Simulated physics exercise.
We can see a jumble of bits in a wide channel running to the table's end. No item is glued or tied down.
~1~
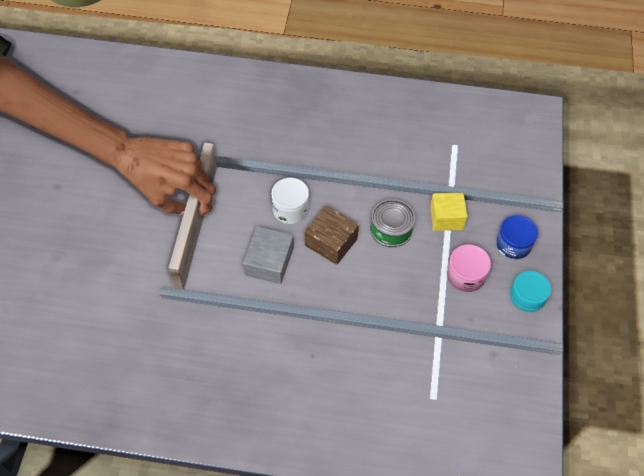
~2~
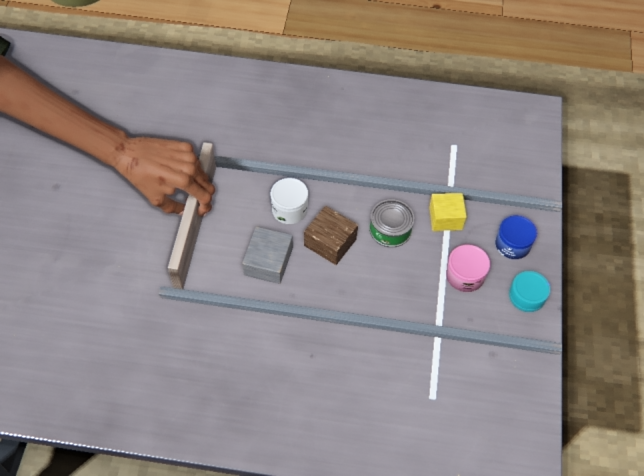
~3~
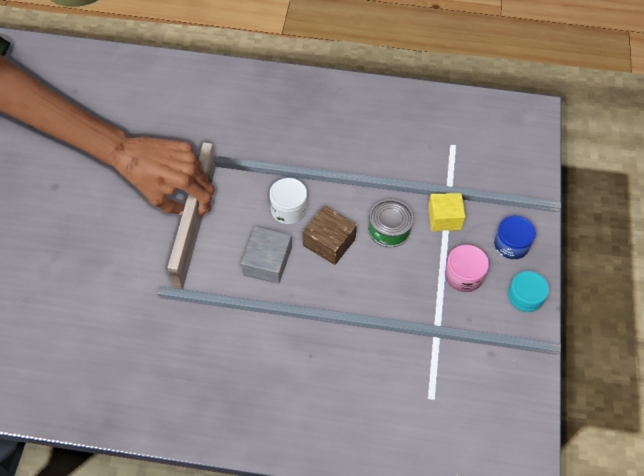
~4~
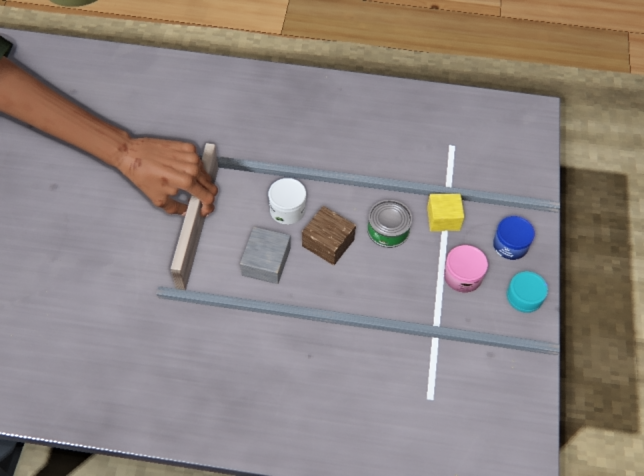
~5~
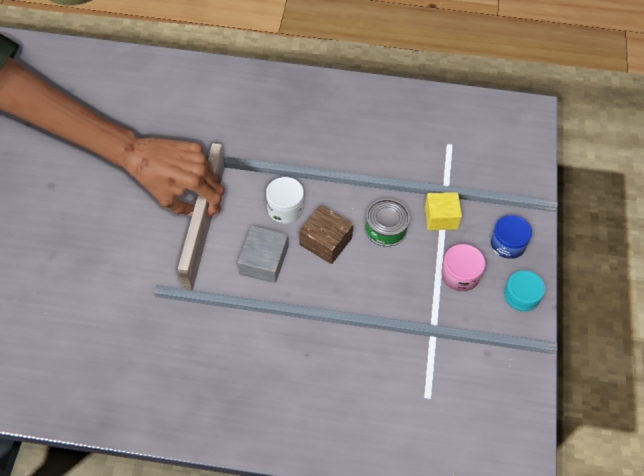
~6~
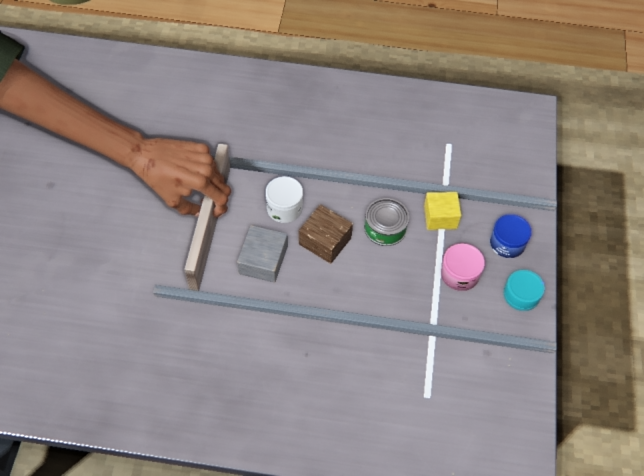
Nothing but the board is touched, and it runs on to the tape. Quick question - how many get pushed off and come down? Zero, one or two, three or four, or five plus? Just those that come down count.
Most likely not a single one will drop off.
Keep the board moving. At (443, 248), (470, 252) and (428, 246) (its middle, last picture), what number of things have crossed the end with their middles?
Result per place: 0; 2; 0.
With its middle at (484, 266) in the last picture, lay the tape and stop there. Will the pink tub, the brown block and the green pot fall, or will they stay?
Result - the pink tub is safe, the brown block is safe, the green pot is safe.
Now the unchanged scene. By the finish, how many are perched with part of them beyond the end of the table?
Count: 0.
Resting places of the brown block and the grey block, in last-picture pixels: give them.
For the brown block it's (484, 251), and for the grey block it's (457, 289).
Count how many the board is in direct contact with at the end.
The answer is 2.
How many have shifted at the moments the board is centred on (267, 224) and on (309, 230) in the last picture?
First 3, then 4.
A little later, none off yet; turquoise lid at rest near (524, 290); blue tub at rest near (510, 236); pink tub at rest near (462, 267).
Next, none off yet; turquoise lid at rest near (524, 290); blue tub at rest near (514, 239); pink tub moving near (472, 273).
When it is over, the number that fall off is zero.
